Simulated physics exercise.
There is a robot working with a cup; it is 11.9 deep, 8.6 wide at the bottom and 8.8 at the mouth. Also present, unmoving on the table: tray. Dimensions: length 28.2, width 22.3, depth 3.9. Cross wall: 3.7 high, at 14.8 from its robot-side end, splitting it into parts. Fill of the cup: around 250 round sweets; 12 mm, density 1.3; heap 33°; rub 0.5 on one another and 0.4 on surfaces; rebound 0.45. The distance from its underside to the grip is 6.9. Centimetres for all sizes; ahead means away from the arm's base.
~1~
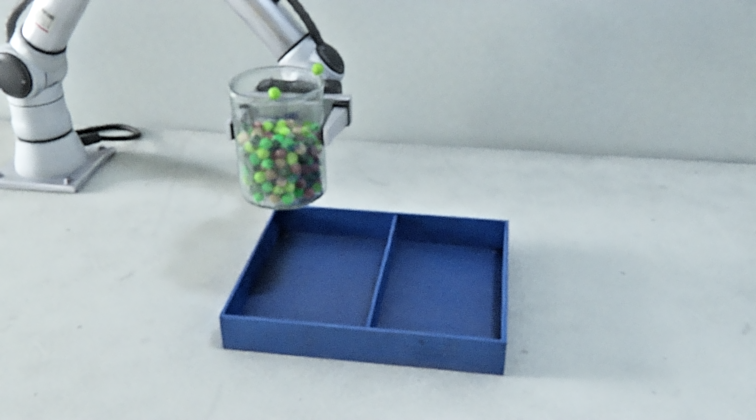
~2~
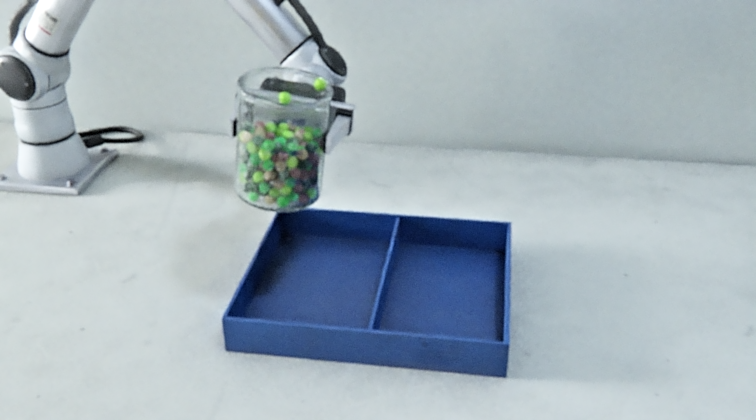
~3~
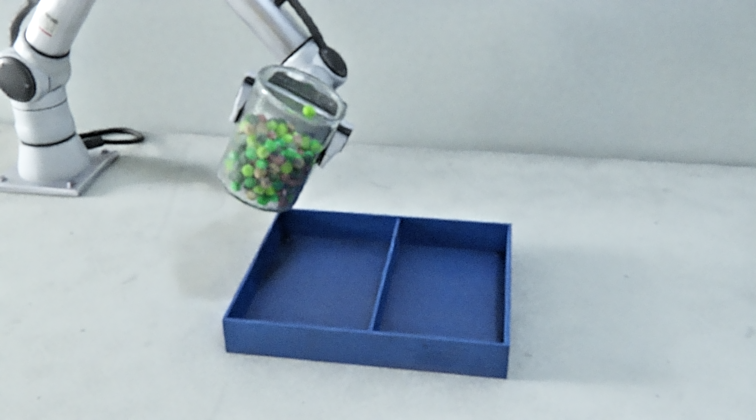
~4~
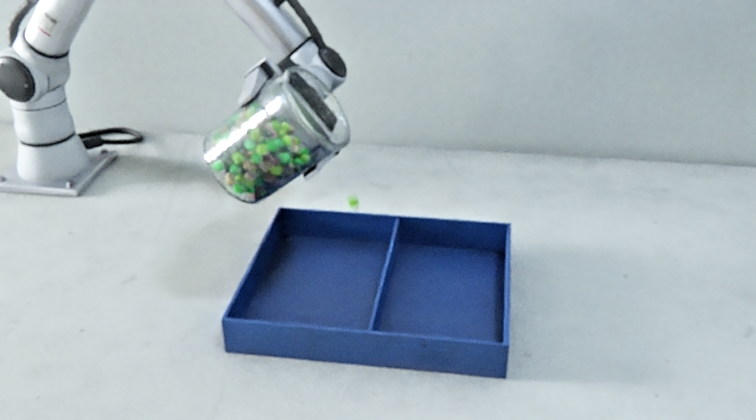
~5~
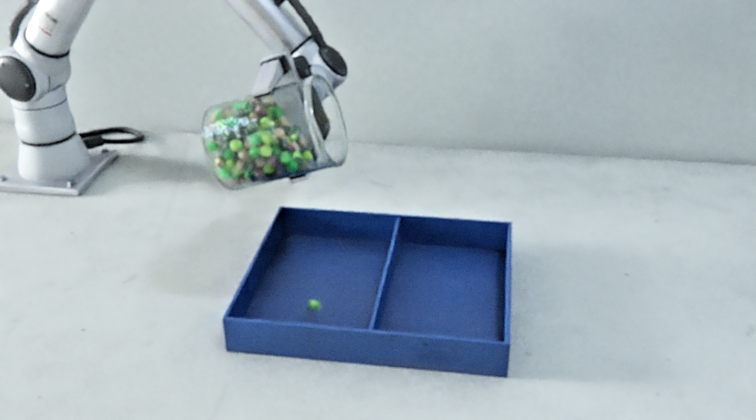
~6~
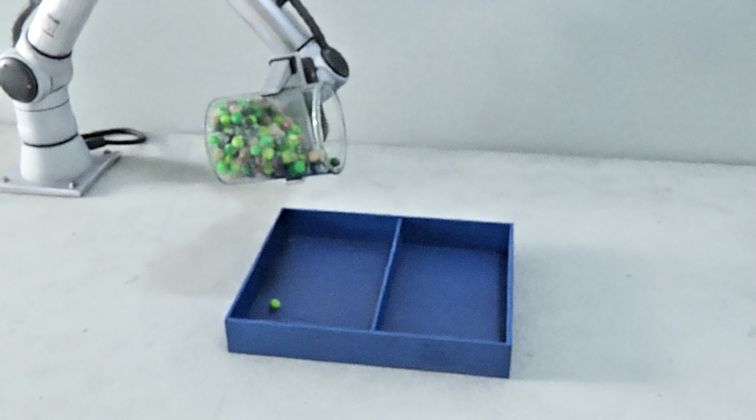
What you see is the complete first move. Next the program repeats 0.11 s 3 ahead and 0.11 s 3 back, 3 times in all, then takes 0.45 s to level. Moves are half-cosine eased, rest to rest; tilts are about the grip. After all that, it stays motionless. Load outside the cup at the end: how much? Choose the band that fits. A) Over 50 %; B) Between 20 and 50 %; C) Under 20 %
The answer is B.
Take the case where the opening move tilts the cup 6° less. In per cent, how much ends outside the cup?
Estimate: Around 20 per cent.
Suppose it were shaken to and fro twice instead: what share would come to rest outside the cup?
About 25 per cent in that case.
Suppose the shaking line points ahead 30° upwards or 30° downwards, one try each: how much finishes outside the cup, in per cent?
First try some 45 %, second try some 15 %.
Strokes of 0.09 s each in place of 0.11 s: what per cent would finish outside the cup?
I'd expect some 45 per cent.
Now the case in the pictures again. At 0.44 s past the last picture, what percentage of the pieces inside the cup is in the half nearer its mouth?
Share in the mouth half: About 55 %.
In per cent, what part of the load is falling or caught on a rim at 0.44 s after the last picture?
That comes to about 10 per cent, more or less.
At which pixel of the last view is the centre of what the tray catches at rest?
Estimated centre at around (414, 294).
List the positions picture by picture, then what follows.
Cup middle at (280, 139), level; upper third of the load around (278, 137), from x 245 to 320, top at y 70; 247 in the cup, in the first frame.
Cup middle at (282, 141), tilted 8° forward; upper third of the load around (277, 138), from x 245 to 320, top at y 85, in the second frame.
Cup middle at (279, 141), tilted 27° forward; upper third of the load around (267, 137), from x 230 to 315, top at y 110, in the third frame.
Cup middle at (275, 138), tilted 52° forward; upper third of the load around (258, 128), from x 220 to 355, top at y 105; 246 in the cup, 1 in flight or on a rim, in the fourth frame.
Cup middle at (274, 135), tilted 71° forward; upper third of the load around (252, 122), from x 215 to 315, top at y 100; 246 in the cup, 1 in the robot-side part, in the fifth frame.
Cup middle at (276, 135), tilted 79° forward; upper third of the load around (251, 120), from x 215 to 335, top at y 100; 246 in the cup, 1 in the robot-side part, in the sixth frame.
Then, 0.44 s after the last picture, tilted 79° forward, highest piece 21 above the table; 200 in the cup, 16 in the far-side part, 7 in the robot-side part, 24 in flight or on a rim.
Then, 0.89 s after the last picture, tilted 39° forward, highest piece 22 above the table; 158 in the cup, 57 in the far-side part, 32 in the robot-side part.
Then, 1.31 s after the last picture, level, highest piece 21 above the table; 158 in the cup, 57 in the far-side part, 32 in the robot-side part.
Then, 2.36 s after the last picture, level, highest piece 21 above the table; 158 in the cup, 57 in the far-side part, 32 in the robot-side part.
Final count, 158 in the cup, 57 in the far-side part, 32 in the robot-side part. That is 36 % outside the cup.
